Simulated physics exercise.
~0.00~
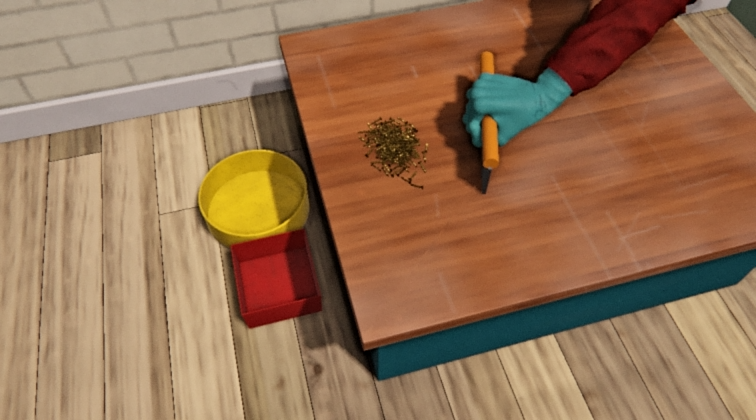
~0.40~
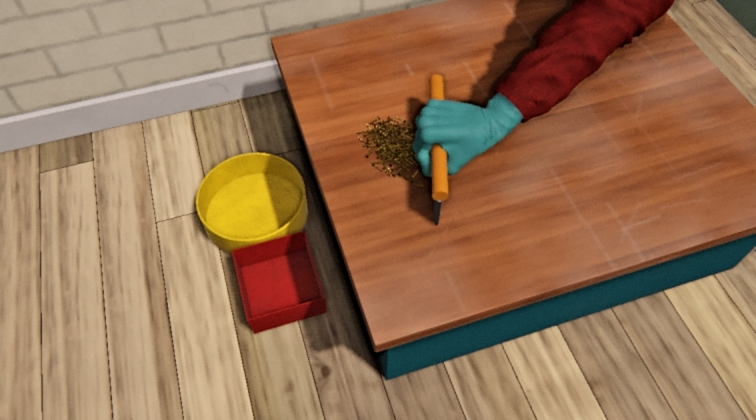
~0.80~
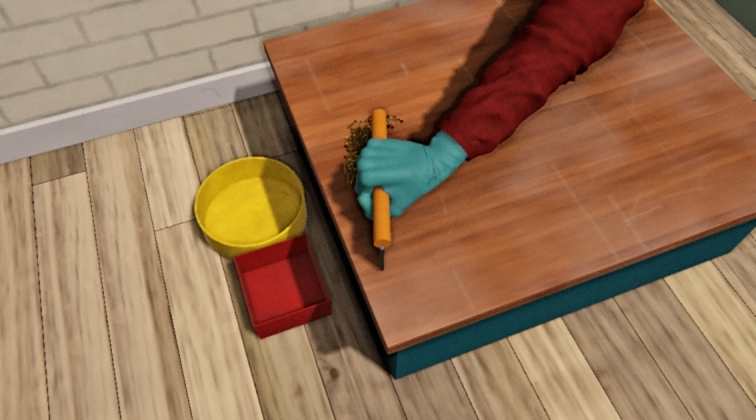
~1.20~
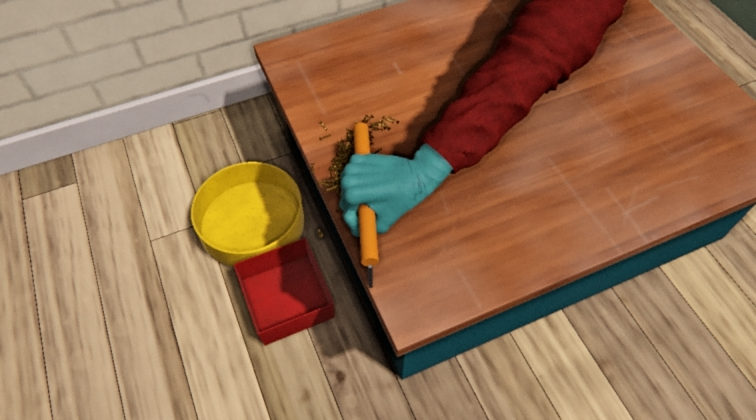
A teal-gloved hand in a dark red sleeve grips an orange-handled scraper on a reddish-brown wooden tabletop with teal sides, seen from above at an angle. To its left sits a loose heap of small brass-coloured screws, and below the table's left edge a yellow pot and a red tin stand on the plank floor by a pale brick wall. The hand sweeps left and toward the viewer, reaching the heap and then pushing it toward the edge. The view drifts slightly sideways. At the end the screws lie spread beside the hand, still on top, and both containers remain empty.
